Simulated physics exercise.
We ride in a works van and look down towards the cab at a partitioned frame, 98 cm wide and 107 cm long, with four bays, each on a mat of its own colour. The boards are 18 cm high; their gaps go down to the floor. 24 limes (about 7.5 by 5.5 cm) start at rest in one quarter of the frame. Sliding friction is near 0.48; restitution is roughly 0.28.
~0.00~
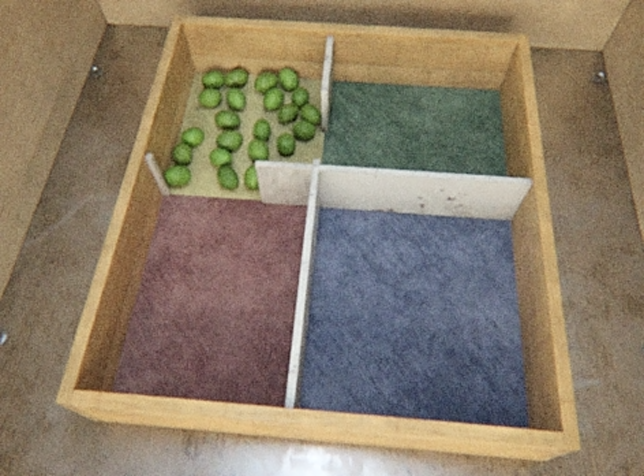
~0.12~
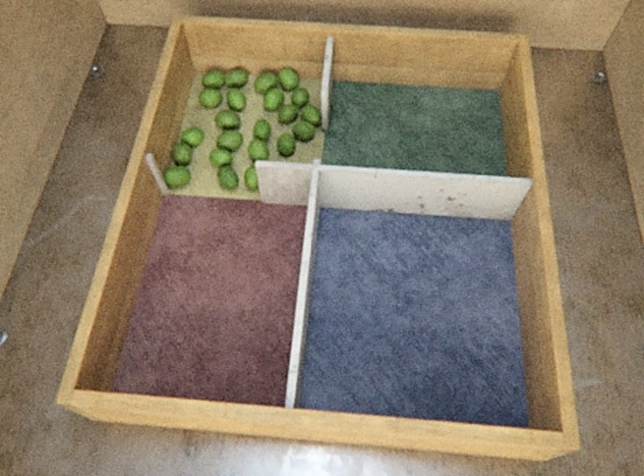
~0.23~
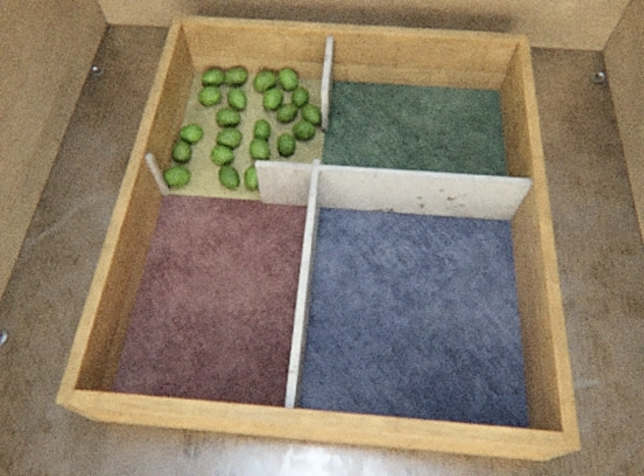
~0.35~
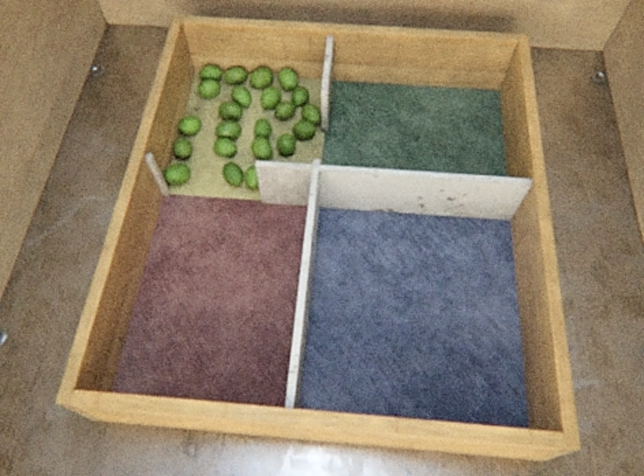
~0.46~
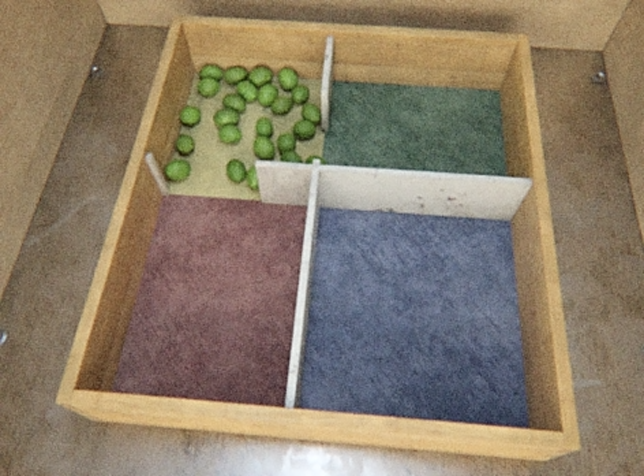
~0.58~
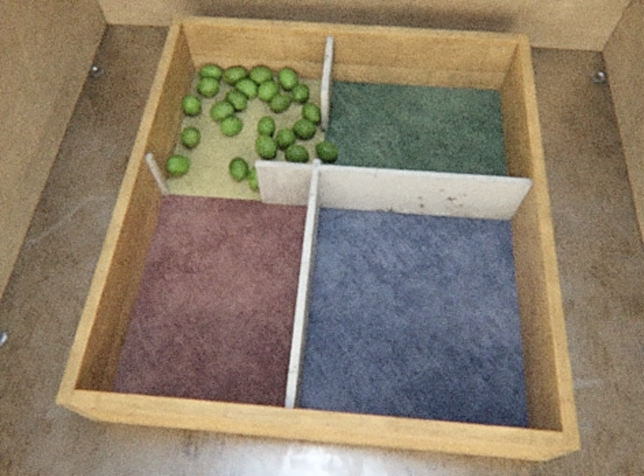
Wooden frame with four coloured bays, green limes shifting rightward across the yellow mat, one crossing onto the green mat's edge.
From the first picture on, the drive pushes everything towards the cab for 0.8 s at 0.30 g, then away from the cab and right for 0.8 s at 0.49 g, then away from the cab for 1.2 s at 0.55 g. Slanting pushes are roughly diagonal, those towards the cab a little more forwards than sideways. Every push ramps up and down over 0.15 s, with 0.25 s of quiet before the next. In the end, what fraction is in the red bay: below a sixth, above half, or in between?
A sixth to a half of the limes end in the red bay.
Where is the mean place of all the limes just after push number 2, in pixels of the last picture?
At about (330, 176).
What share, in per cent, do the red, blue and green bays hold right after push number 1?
Red 0, blue 0, green 0 per cent.
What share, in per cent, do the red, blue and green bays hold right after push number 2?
By then: Red 20, blue 0, green 40 per cent.
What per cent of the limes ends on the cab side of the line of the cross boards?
About 80 per cent.
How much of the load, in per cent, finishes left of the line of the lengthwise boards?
Some 60 per cent.
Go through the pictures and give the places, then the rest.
In the first picture, middle of the blue mat (414, 314); middle of the green mat (415, 143); middle of the red mat (220, 298); middle of the yellow mat (251, 132); 24 in the yellow bay; the lime farthest behind, in the direction of the first push, is at (178, 176).
In the second picture, 24 in the yellow bay; the lime farthest behind, in the direction of the first push, is at (177, 176).
In the third picture, 24 in the yellow bay; the lime farthest behind, in the direction of the first push, is at (177, 176).
In the fourth picture, 24 in the yellow bay; the lime farthest behind, in the direction of the first push, is at (178, 174).
In the fifth picture, 24 in the yellow bay; the lime farthest behind, in the direction of the first push, is at (256, 177).
In the sixth picture, 1 in the green bay and 23 in the yellow bay; the lime farthest behind, in the direction of the first push, is at (258, 177).
After push 1 (1.04 s), 1 in the green bay and 23 in the yellow bay.
After push 2 (2.09 s), 4 in the red bay, 10 in the green bay and 10 in the yellow bay.
After push 3 (3.54 s), 6 in the red bay, 10 in the green bay and 8 in the yellow bay.
Outcome (at 4.90 s), 6 in the red bay, 10 in the green bay and 8 in the yellow bay. Asked share, 6 of 24, 25 per cent.
